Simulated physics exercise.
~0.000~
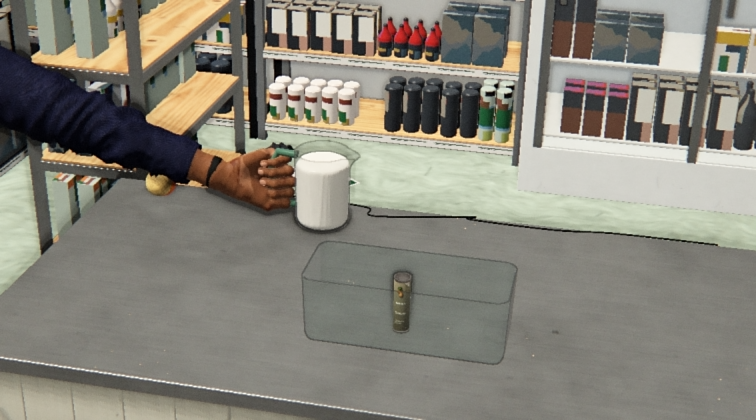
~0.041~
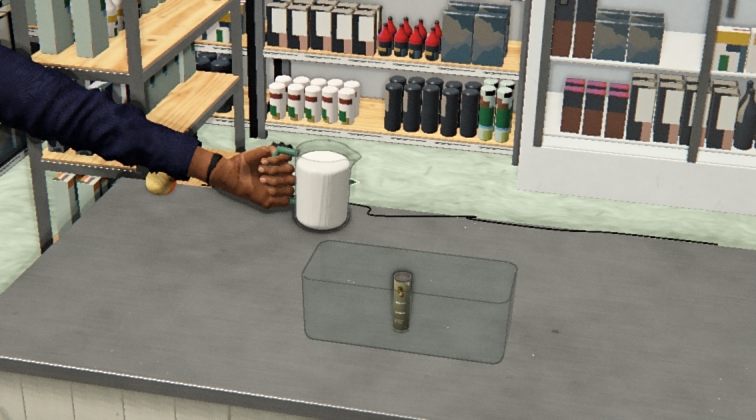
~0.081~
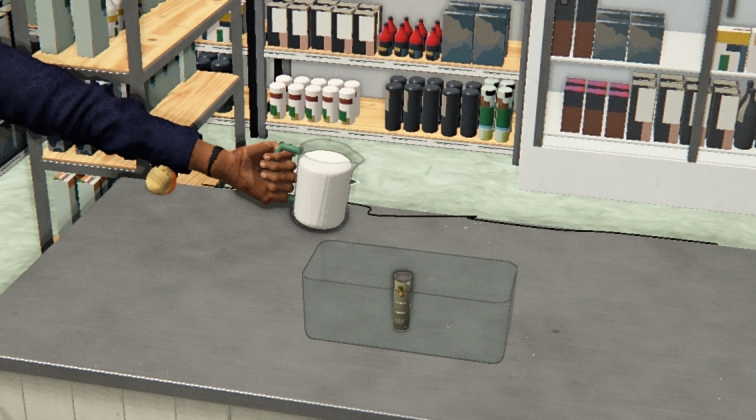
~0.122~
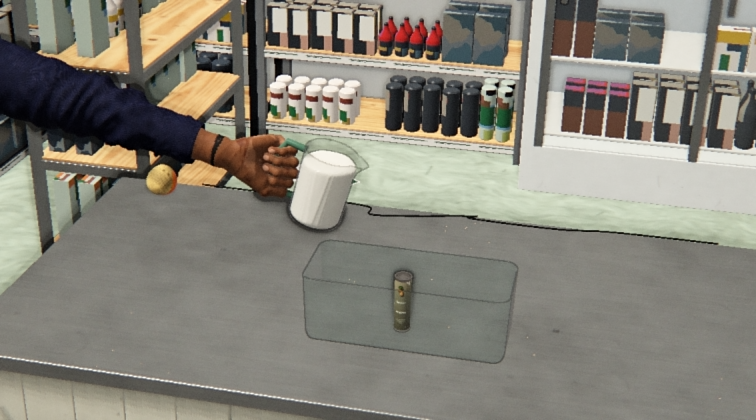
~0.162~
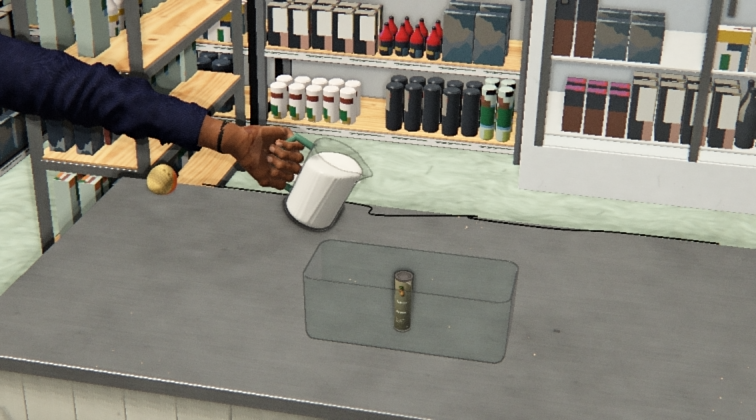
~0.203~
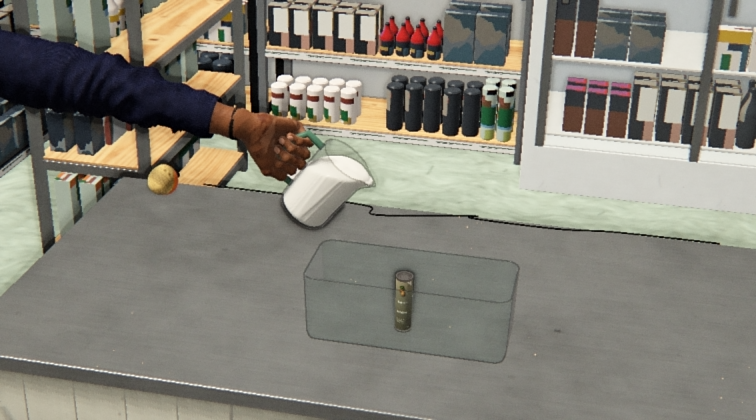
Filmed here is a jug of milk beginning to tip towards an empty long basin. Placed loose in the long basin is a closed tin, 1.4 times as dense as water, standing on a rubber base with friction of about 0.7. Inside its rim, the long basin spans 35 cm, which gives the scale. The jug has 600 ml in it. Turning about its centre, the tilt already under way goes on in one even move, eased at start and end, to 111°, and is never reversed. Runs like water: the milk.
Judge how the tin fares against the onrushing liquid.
It gets bowled over.
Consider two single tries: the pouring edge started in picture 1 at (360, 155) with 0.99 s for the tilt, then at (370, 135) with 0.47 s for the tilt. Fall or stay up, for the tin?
Trial 1 - tin tips; trial 2 - tin stays standing.
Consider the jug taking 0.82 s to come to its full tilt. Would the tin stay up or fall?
In that case the tin overturns.
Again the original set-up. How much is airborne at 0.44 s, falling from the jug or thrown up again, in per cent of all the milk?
Roughly 24 percent.
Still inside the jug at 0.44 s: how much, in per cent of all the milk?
Some 56 per cent.
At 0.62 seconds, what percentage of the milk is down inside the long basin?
70 per cent, give or take a little.
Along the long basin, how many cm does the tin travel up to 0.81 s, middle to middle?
Some 6 cm.
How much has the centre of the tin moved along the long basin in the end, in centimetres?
About 10.5 cm.
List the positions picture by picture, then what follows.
Tilt 0°; pouring edge (360, 156); surface from (299, 158) to (350, 164); the long basin's rim runs from (311, 260) to (513, 285); the tin's top is at (403, 279), in the first frame.
Tilt 2°; pouring edge (361, 157); surface from (299, 157) to (351, 164), in the second frame.
Tilt 7°; pouring edge (365, 160); surface from (302, 156) to (353, 165), in the third frame.
Tilt 15°; pouring edge (369, 167); surface from (306, 156) to (357, 167), in the fourth frame.
Tilt 26°; pouring edge (373, 175); surface from (302, 170) to (363, 170), in the fifth frame.
Tilt 38°; pouring edge (376, 186); surface from (295, 176) to (370, 175), in the sixth frame.
Then, 0.44 s in, the tilt is 107° and 55 per cent is still to pour; the tin stands where it began.
Then, 0.62 s in, the tilt is 111° and 14 per cent is still to pour; the tin stands 2 cm from where it began.
Then, 0.81 s in, the tilt is 111° and 2 per cent is still to pour; the tin leans 20°.
Then, 1.01 s in, the tilt is 111° and 0 per cent is still to pour; the tin lies on its side.
Finally, the tin lies on its side.
